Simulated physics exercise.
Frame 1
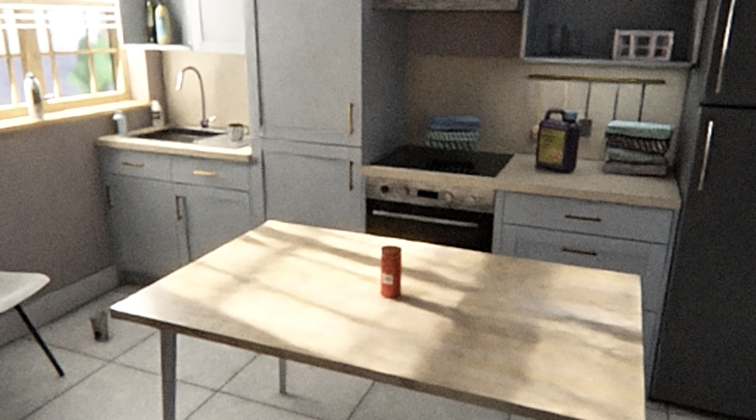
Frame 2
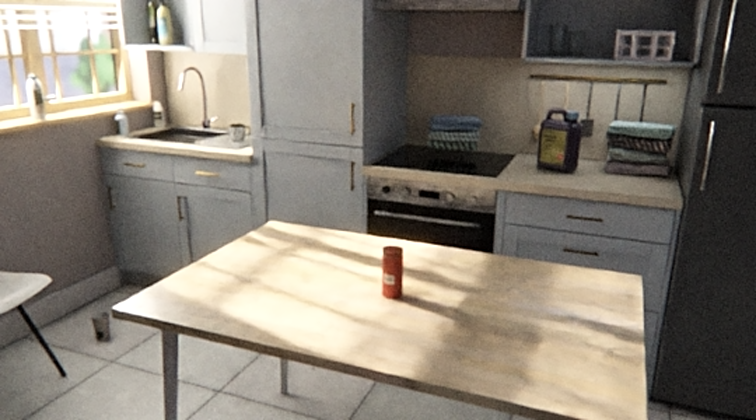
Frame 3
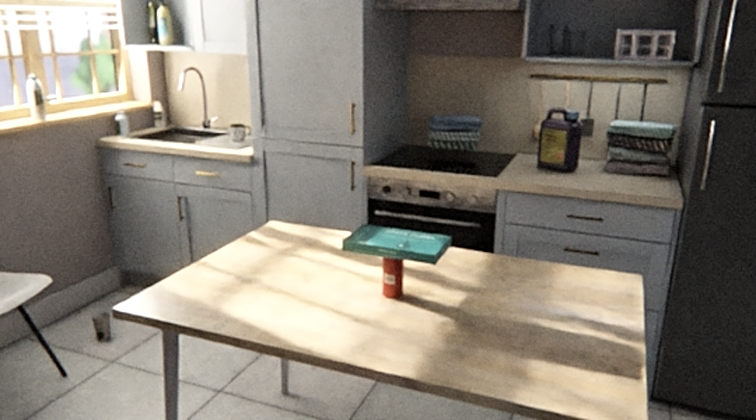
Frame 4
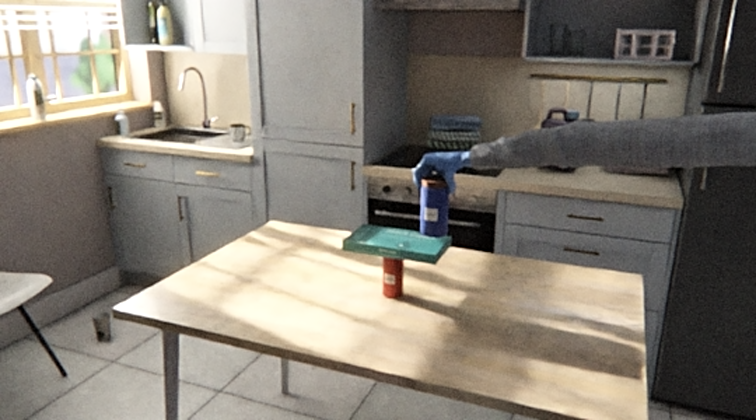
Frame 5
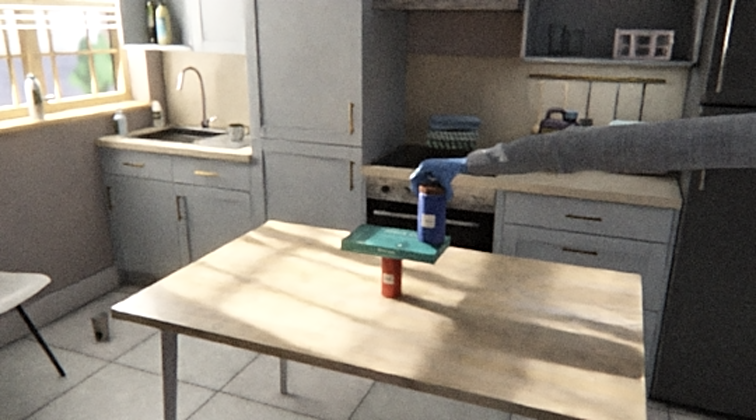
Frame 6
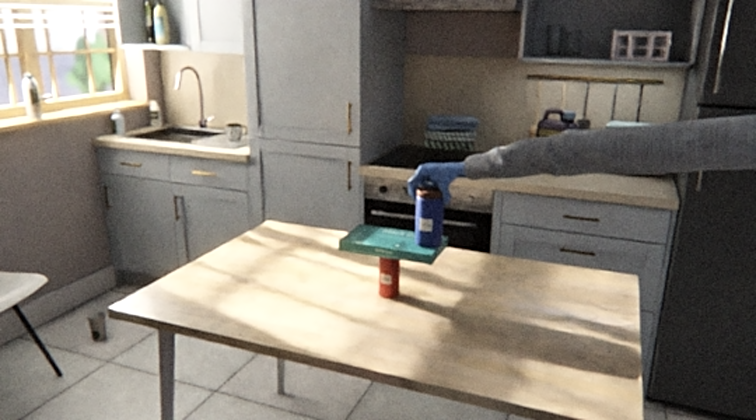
To begin with, a red jar stands alone on a wooden table in a sunlit kitchen. A teal tray then appears balanced on top of the jar. A blue-gloved hand reaches in from the right, lowers a blue jar onto the right side of the tray, and keeps hold of it.
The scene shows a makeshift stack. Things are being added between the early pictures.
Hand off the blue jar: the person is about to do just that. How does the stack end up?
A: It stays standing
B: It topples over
It topples over (B).
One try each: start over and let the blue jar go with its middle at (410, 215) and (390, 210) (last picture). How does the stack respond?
In the first try it breaks down, then in the second try it remains standing.
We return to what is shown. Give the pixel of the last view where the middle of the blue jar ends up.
Roughly at pixel (480, 299).
Then, 0.30 s past the last view, blue jar now fallen; turquoise packet on its side.
Then, 0.40 s past the last view, turquoise packet on its side.
Then, 0.60 s past the last view, turquoise packet now fallen.
Then, 0.80 s past the last view, things are still on the move.
Finally, fallen, blue jar and turquoise packet; red jar still in place. Final places as the last picture's camera would see them, blue jar near (480, 299). The stack gives way.
